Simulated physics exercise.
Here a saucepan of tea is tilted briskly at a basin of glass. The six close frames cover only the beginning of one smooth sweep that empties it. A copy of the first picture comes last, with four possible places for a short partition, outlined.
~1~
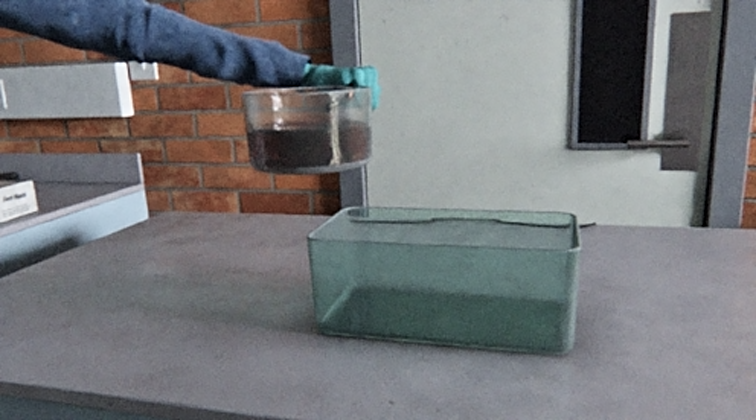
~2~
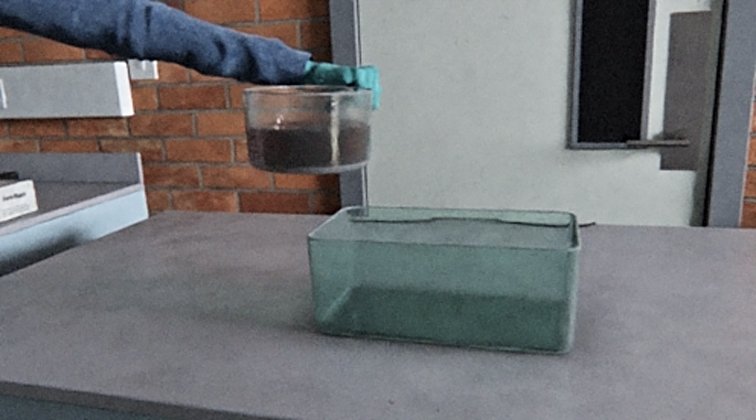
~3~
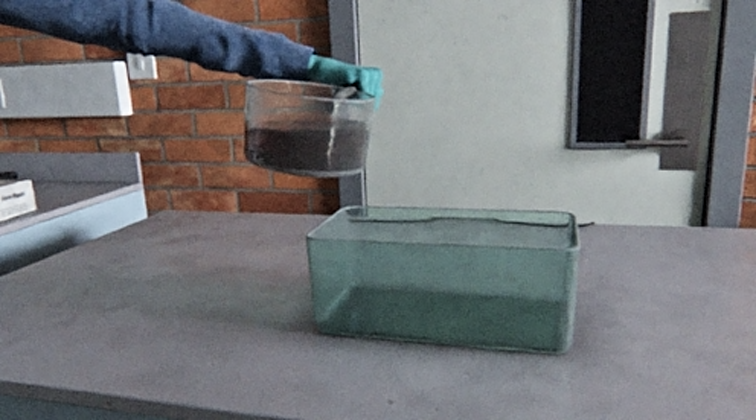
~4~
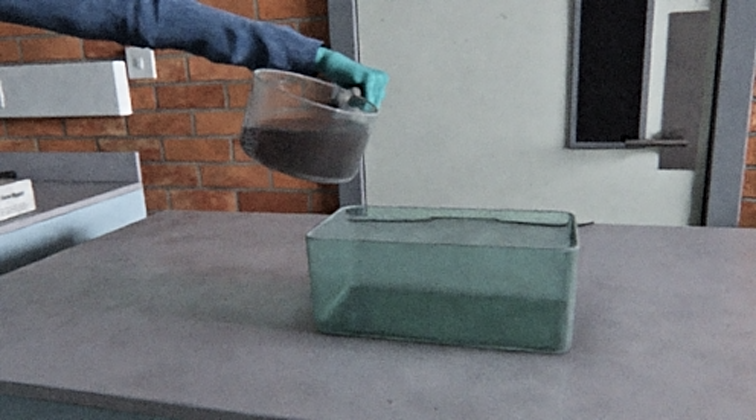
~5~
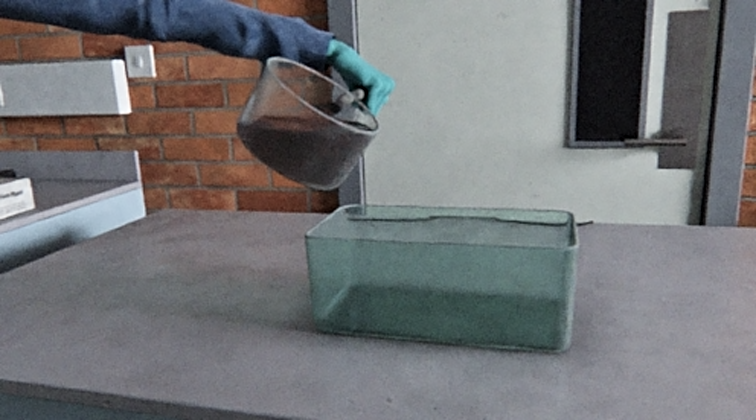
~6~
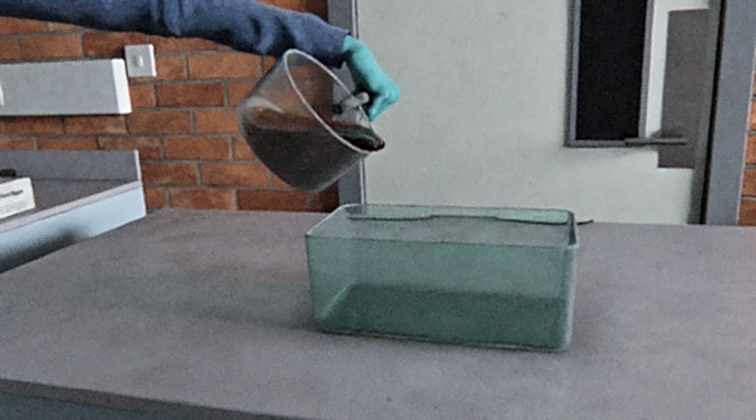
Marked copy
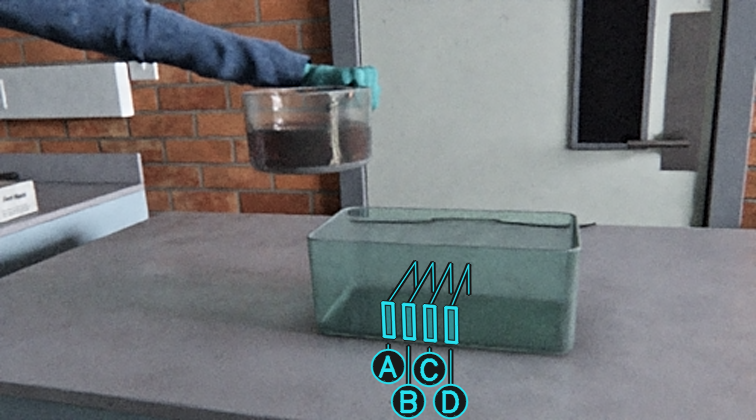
Gloved hand holding a clear round container of dark liquid above a glass basin, tilting it rightward until liquid reaches the lip.
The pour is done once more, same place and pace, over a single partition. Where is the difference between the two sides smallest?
Choose A.
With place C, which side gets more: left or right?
The left side.
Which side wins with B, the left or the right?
The left one.
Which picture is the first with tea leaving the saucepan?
Picture 6.
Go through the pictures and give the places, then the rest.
The first picture shows upright, lip at (366, 88); basin from (318, 329) to (573, 352); nothing has left yet.
The second picture shows tipped about 3°, lip at (367, 90); nothing has left yet.
The third picture shows tipped about 10°, lip at (371, 99); nothing has left yet.
The fourth picture shows tipped about 21°, lip at (374, 112); nothing has left yet.
The fifth picture shows tipped about 36°, lip at (375, 130); nothing has left yet.
The sixth picture shows tipped about 52°, lip at (371, 149); tea is over the lip, down to (371, 149).
In cyan, A at (388, 344); B at (408, 346); C at (429, 348); D at (450, 350).
With A, about 46 % ends left of the wall and 52 % right of it.
With B, about 74 % ends left of the wall and 23 % right of it; 3 % is lost outside.
With C, about 85 % ends left of the wall and 10 % right of it; 5 % is lost outside.
With D, about 78 % ends left of the wall and 16 % right of it; 7 % is lost outside.
